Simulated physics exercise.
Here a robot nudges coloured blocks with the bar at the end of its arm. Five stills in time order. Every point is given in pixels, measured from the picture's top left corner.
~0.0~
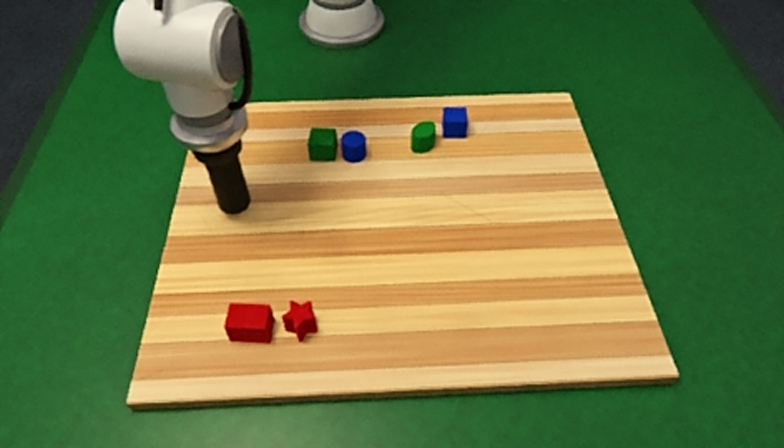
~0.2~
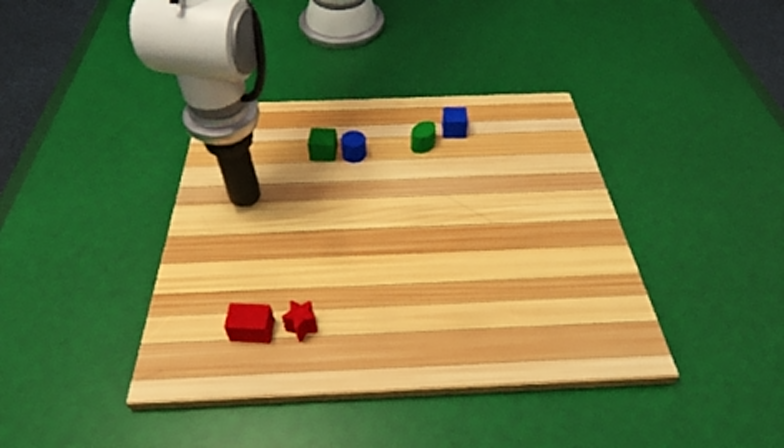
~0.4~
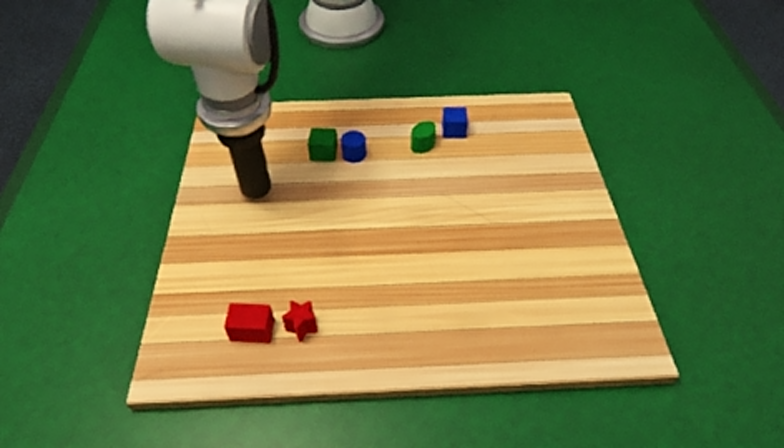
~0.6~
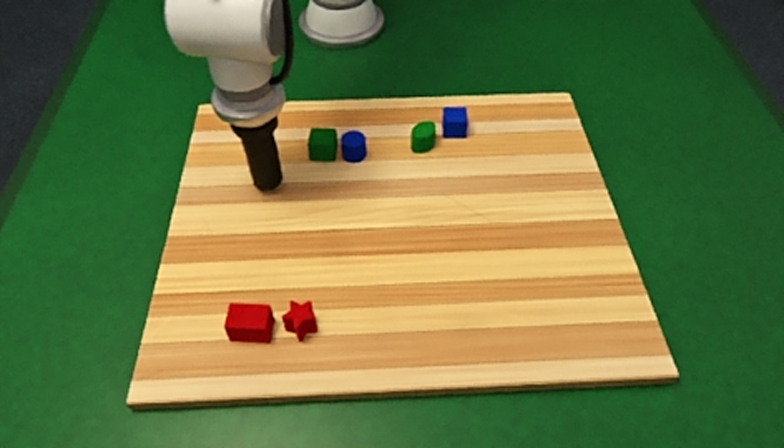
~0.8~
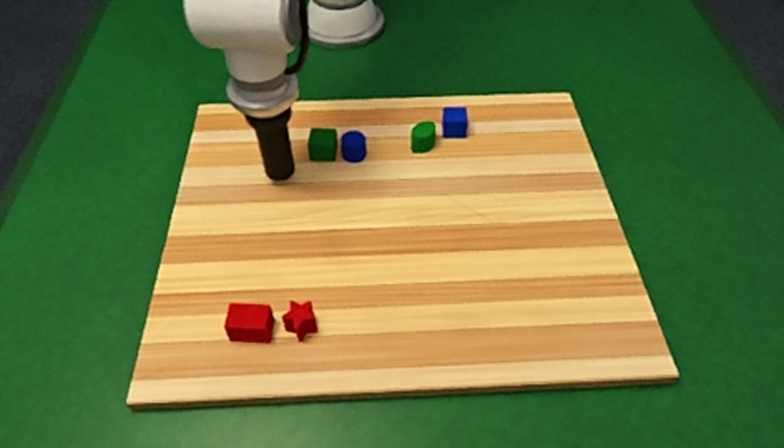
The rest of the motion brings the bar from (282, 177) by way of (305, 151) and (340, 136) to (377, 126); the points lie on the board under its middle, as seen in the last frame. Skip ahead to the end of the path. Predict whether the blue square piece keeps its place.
It stays.
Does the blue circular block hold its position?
Final answer: No.
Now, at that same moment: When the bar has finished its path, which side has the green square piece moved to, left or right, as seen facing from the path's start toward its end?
The answer is right.
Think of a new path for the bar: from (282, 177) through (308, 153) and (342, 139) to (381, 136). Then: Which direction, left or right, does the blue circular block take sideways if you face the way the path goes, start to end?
Toward the right.
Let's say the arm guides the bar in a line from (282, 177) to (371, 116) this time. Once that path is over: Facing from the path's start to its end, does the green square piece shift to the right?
Short answer: Yes.
The first path, step by step. One third of the way, bar at (304, 145); green square piece at (331, 132).
Two thirds of the way, bar at (340, 130); green square piece at (369, 123), turned 35° clockwise; blue circular block at (381, 141).
At the end, bar at (377, 120); green square piece at (397, 125), turned 105° clockwise; blue circular block at (386, 143); blue square piece in place.
